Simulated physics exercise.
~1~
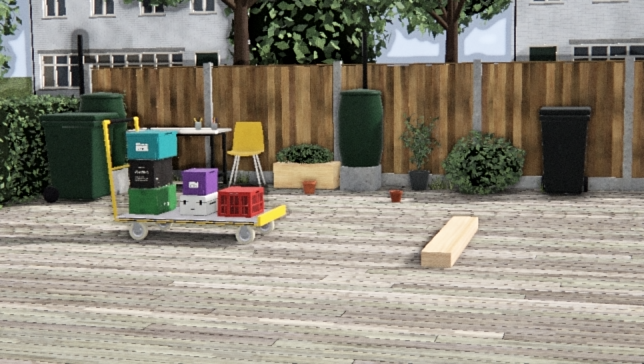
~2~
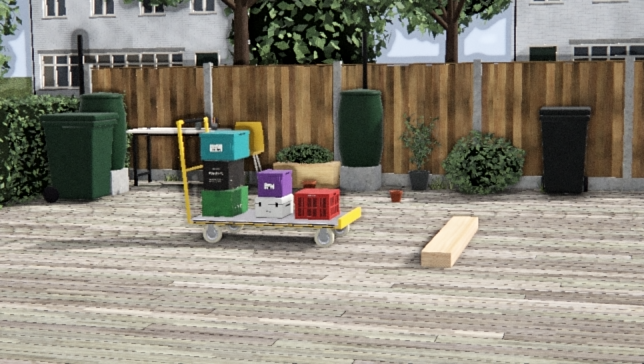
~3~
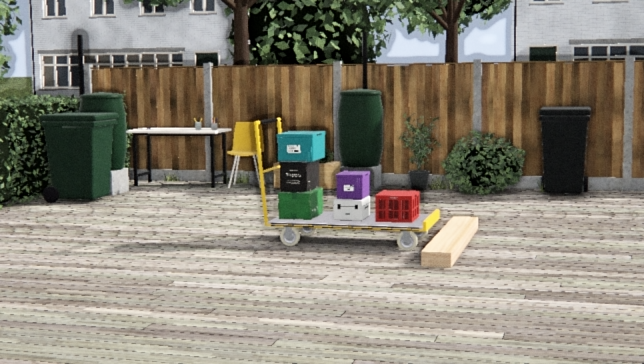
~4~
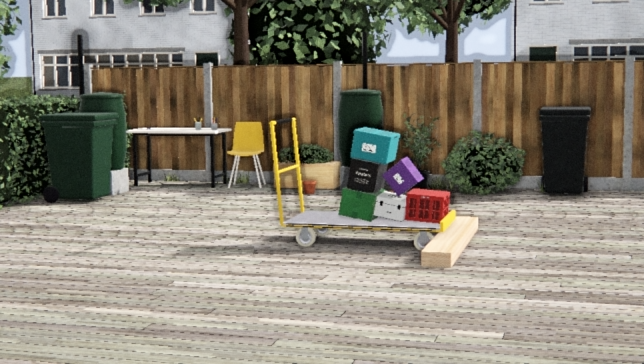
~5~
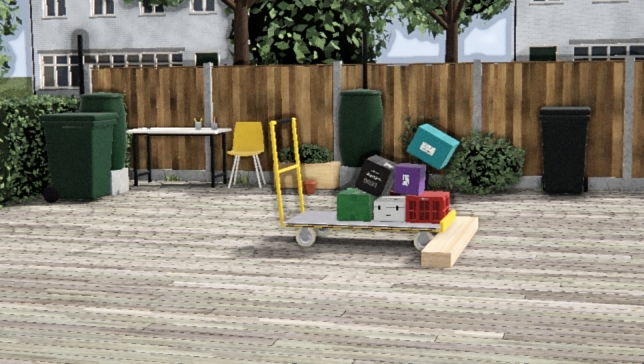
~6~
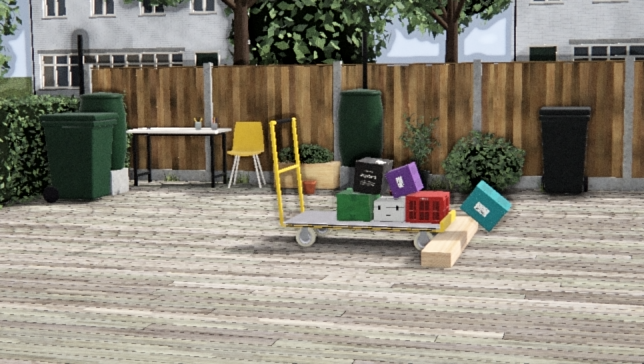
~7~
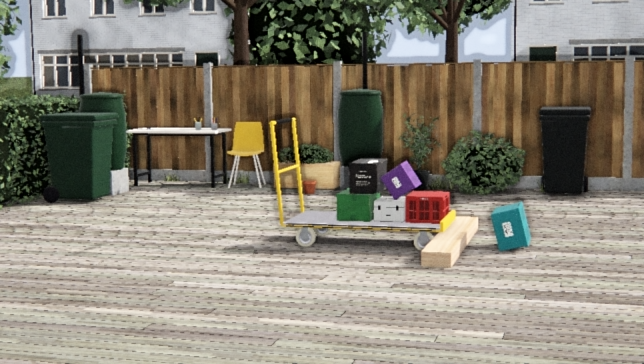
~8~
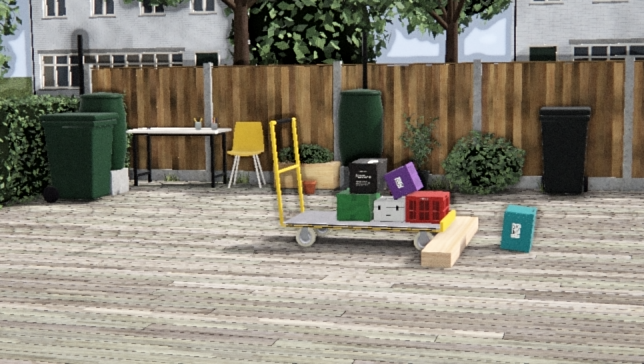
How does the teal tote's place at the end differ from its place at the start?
At the start the teal tote sits on top of the stack at the back of the cart, on the left of the yard. At the end it is on the ground to the right, beyond the wooden kerb.
